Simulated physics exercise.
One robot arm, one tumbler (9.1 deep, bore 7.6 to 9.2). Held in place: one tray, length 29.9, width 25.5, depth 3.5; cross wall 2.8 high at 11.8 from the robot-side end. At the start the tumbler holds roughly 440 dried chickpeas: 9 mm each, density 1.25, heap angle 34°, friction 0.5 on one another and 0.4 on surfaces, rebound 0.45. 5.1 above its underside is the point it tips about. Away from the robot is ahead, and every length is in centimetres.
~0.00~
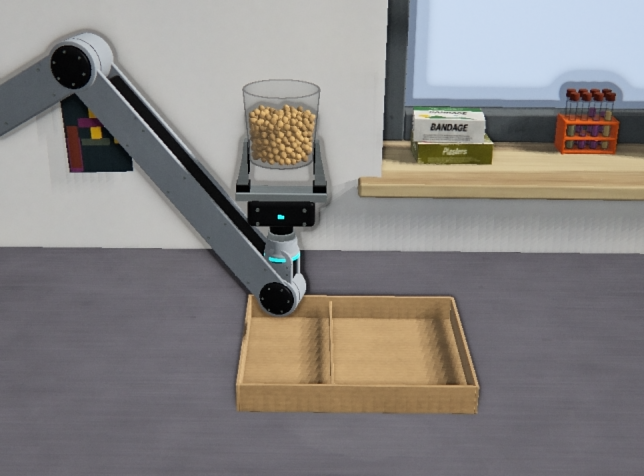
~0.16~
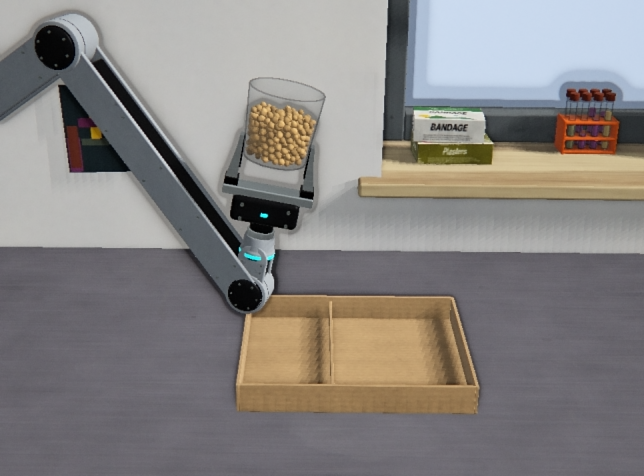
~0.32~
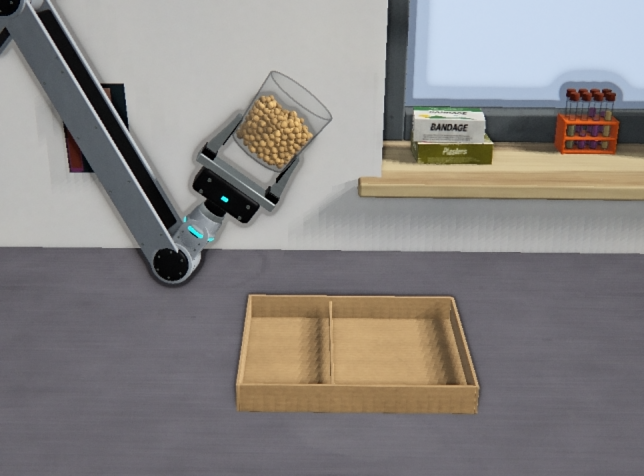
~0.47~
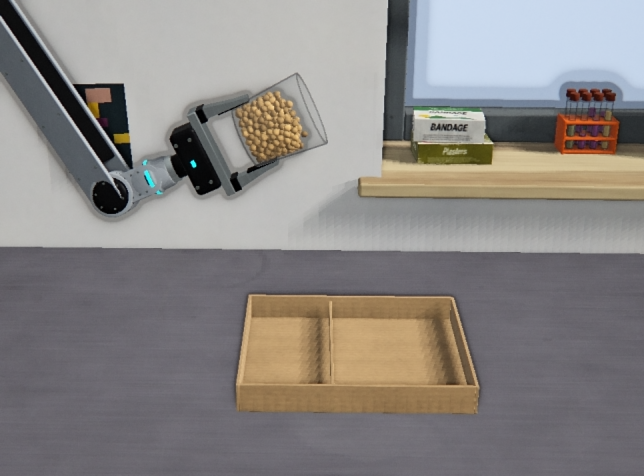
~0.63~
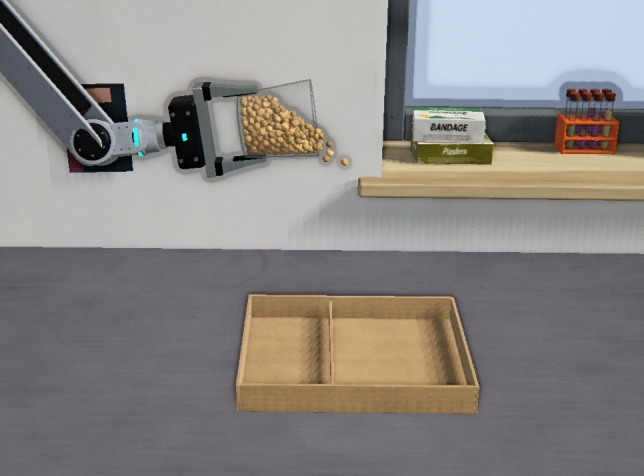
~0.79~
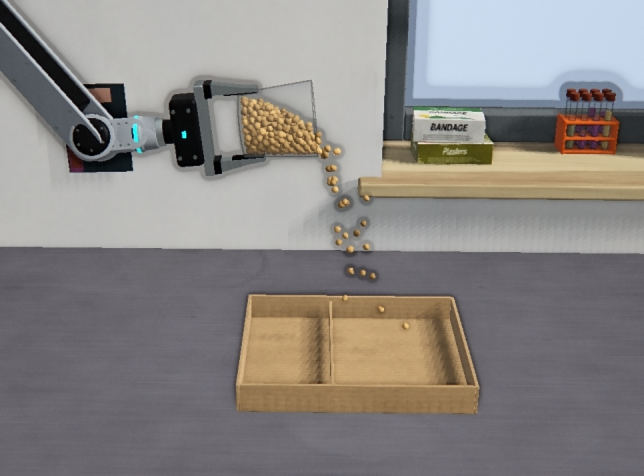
Robot arm tilting a clear tumbler of dried chickpeas onto its side, the first few dropping into a divided tray below.
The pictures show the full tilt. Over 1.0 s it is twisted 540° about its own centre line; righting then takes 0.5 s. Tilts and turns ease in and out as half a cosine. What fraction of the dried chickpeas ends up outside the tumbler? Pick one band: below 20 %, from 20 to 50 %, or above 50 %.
The share falls above 50 %.
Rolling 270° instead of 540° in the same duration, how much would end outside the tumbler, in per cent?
In that case you'd get close to 55 per cent.
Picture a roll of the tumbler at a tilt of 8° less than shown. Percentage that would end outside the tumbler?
Estimate: Around 35 %.
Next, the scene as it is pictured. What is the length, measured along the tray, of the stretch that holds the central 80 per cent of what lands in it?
Around 16 cm.
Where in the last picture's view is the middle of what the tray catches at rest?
At about (393, 351).
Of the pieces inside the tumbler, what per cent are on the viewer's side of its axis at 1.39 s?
25 per cent.
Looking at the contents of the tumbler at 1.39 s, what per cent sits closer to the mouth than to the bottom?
My estimate is some 45 per cent.
After 1.39 s, tipped 84°, highest piece 37 above the table; 266 in the tumbler, 113 in the far-side part, 3 in the robot-side part, 62 in flight or on a rim.
After 1.99 s, tipped 55°, highest piece 34 above the table; 265 in the far-side part, 162 in the tumbler, 6 in the robot-side part, 2 on the table or floor, 9 in flight or on a rim.
After 2.49 s, upright, highest piece 35 above the table; 275 in the far-side part, 161 in the tumbler, 6 in the robot-side part, 2 on the table or floor.
After 3.19 s, upright, highest piece 35 above the table; 275 in the far-side part, 161 in the tumbler, 6 in the robot-side part, 2 on the table or floor.
In the end, 275 in the far-side part, 161 in the tumbler, 6 in the robot-side part, 2 on the table or floor. That is 64 % outside the tumbler.
